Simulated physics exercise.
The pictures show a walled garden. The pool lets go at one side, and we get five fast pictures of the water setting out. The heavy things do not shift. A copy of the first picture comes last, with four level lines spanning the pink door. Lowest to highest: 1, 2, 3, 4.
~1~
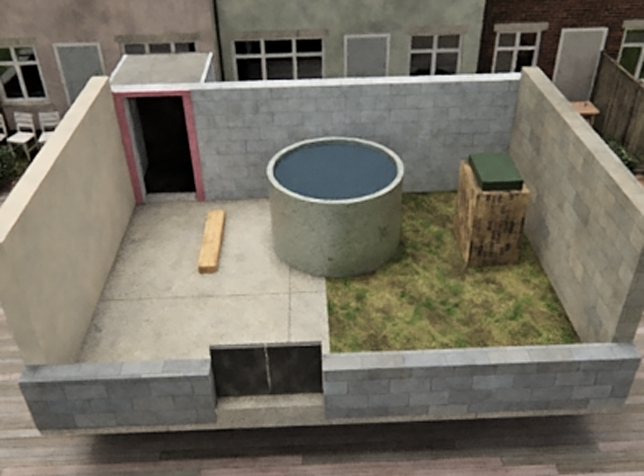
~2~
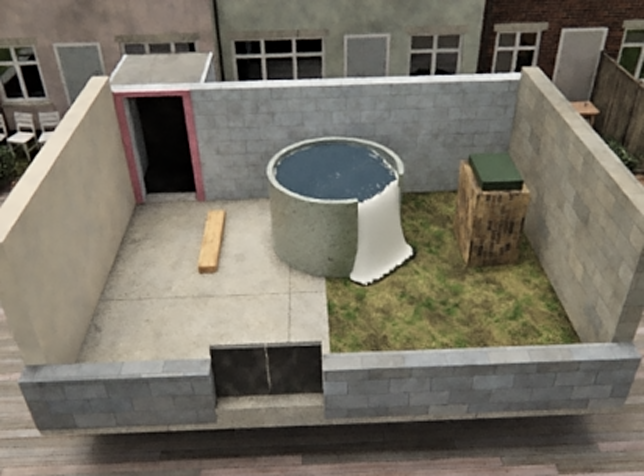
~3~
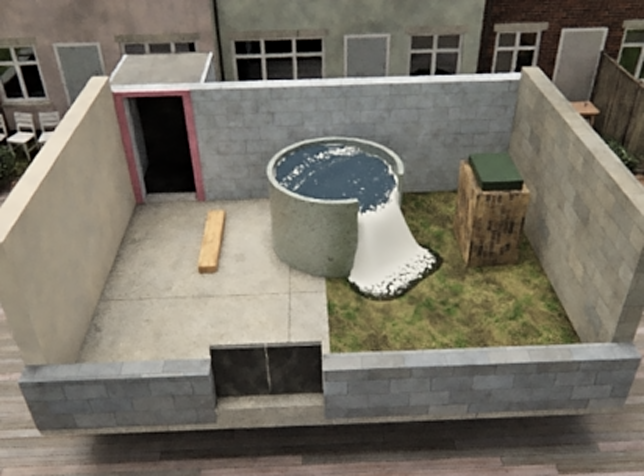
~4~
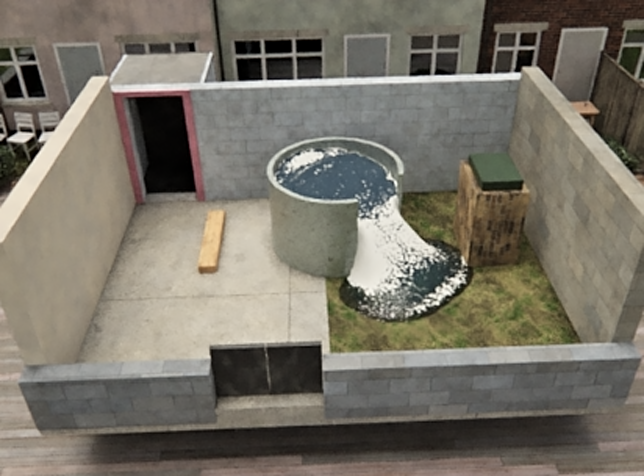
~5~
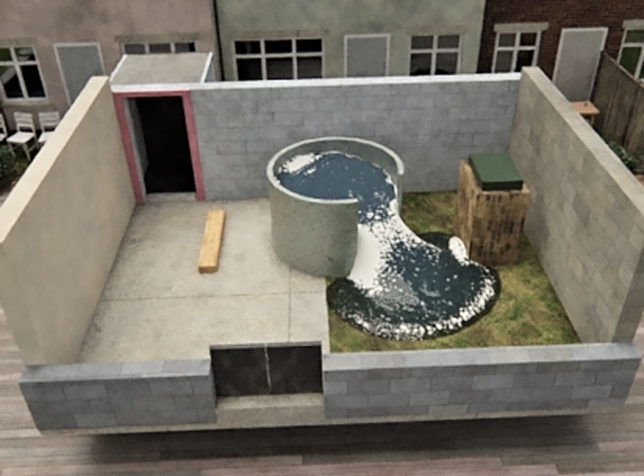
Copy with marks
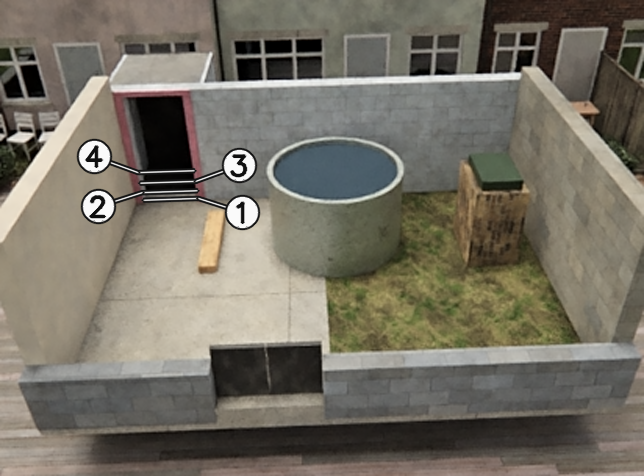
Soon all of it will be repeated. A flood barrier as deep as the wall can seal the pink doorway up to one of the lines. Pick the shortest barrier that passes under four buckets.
Height 2 just does it.
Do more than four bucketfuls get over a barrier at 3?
No, that is safe.
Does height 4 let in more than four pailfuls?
No, that is safe.
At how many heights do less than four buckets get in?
Three of them.
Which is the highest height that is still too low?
Here it is height 1.
In white, 1 at (171, 199); 2 at (169, 191); 3 at (168, 182); 4 at (166, 171); from the bottom up 1, 2, 3, 4.
With 1, dozens of bucketfuls pour in.
With 2, a splash gets over, under a bucket.
With 3, nothing gets over.
With 4, nothing gets over.
